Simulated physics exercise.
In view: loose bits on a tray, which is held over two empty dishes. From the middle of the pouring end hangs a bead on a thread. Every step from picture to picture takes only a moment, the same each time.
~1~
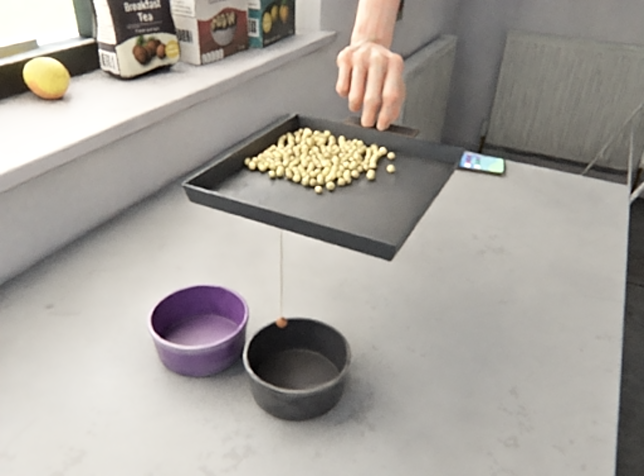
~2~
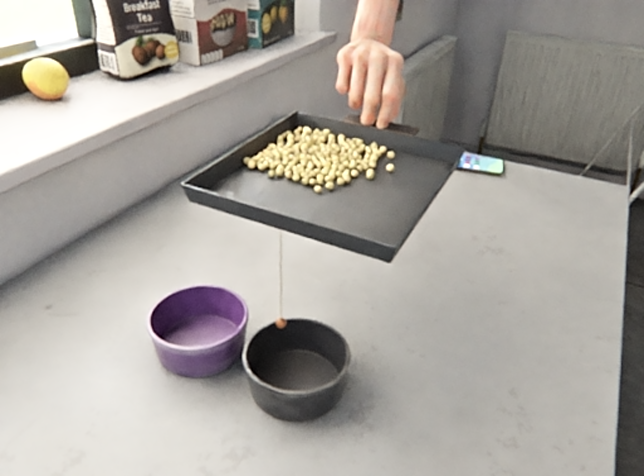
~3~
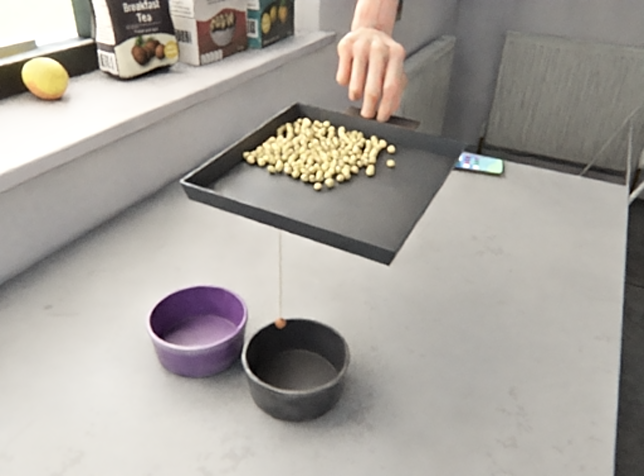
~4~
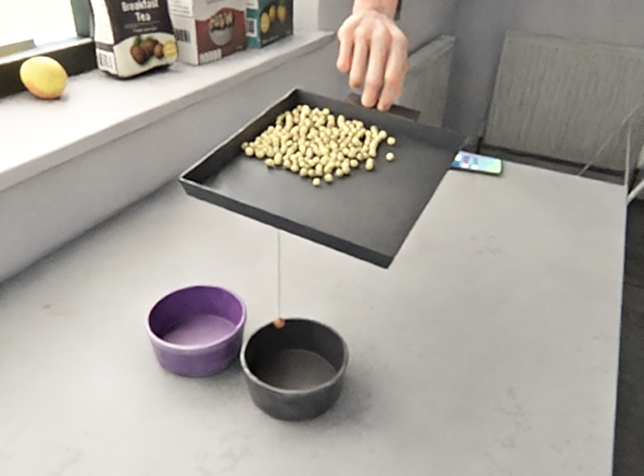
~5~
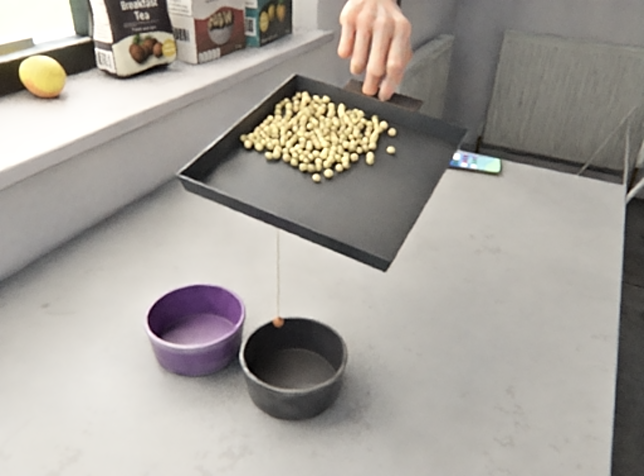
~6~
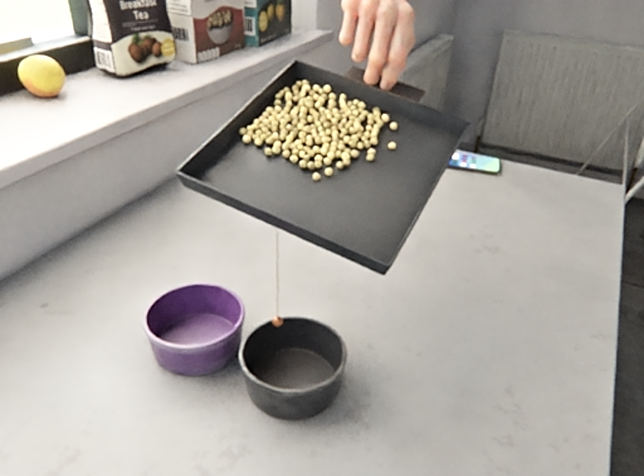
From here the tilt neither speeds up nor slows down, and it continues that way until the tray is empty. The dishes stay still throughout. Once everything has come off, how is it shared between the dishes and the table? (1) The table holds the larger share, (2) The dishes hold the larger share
Option 1: The table holds the larger share.
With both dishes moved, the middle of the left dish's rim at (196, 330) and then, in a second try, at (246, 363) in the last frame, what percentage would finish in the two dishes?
Around 10 and then 40 per cent.
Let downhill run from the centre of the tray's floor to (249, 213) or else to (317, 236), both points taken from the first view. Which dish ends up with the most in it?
The first try favours the dish to the left; the second favours the dish to the right.
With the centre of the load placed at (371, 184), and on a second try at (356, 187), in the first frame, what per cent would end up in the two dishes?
Roughly 10 per cent, then roughly 10 per cent.
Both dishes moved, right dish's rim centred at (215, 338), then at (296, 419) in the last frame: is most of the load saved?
Short of half and then Short of half.
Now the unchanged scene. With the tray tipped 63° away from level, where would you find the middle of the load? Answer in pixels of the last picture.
Somewhere about pixel (370, 277).
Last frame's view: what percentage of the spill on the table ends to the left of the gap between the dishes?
Close to 0 %.
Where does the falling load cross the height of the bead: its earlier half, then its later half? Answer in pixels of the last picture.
Roughly at (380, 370) first, and then at (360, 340).
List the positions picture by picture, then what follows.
The first picture shows corners of the pouring end near (189, 183) and (393, 241), level; middle of the load near (321, 157), soya beans; left dish near (169, 356); right dish near (271, 400); bead on its thread near (282, 322).
The second picture shows corners of the pouring end near (188, 183) and (392, 243), level; middle of the load near (320, 156).
The third picture shows corners of the pouring end near (187, 181) and (392, 247), tipped barely, lowest at the right corner; middle of the load near (320, 151).
The fourth picture shows corners of the pouring end near (185, 177) and (390, 252), tipped a little, lowest at the right corner; middle of the load near (319, 142).
The fifth picture shows corners of the pouring end near (184, 173) and (389, 256), tipped a little, lowest at the right corner; middle of the load near (319, 133).
The sixth picture shows corners of the pouring end near (182, 170) and (388, 261), tipped clearly, lowest at the right corner; middle of the load near (319, 125); left dish near (165, 355); right dish near (267, 399).
Shortly afterwards, tray tipped steeply; near two thirds on the tray; near a quarter outside both; a little in the air.
Next, tray tipped past a quarter turn; near a quarter on the tray; only a few in the right dish; near two thirds outside both; a little in the air.
Some moments later, tray tipped past a quarter turn; a little in the right dish; all but a few outside both.
In the end, tray tipped past a quarter turn; a little in the right dish; none at all in the left dish; all but a few outside both.
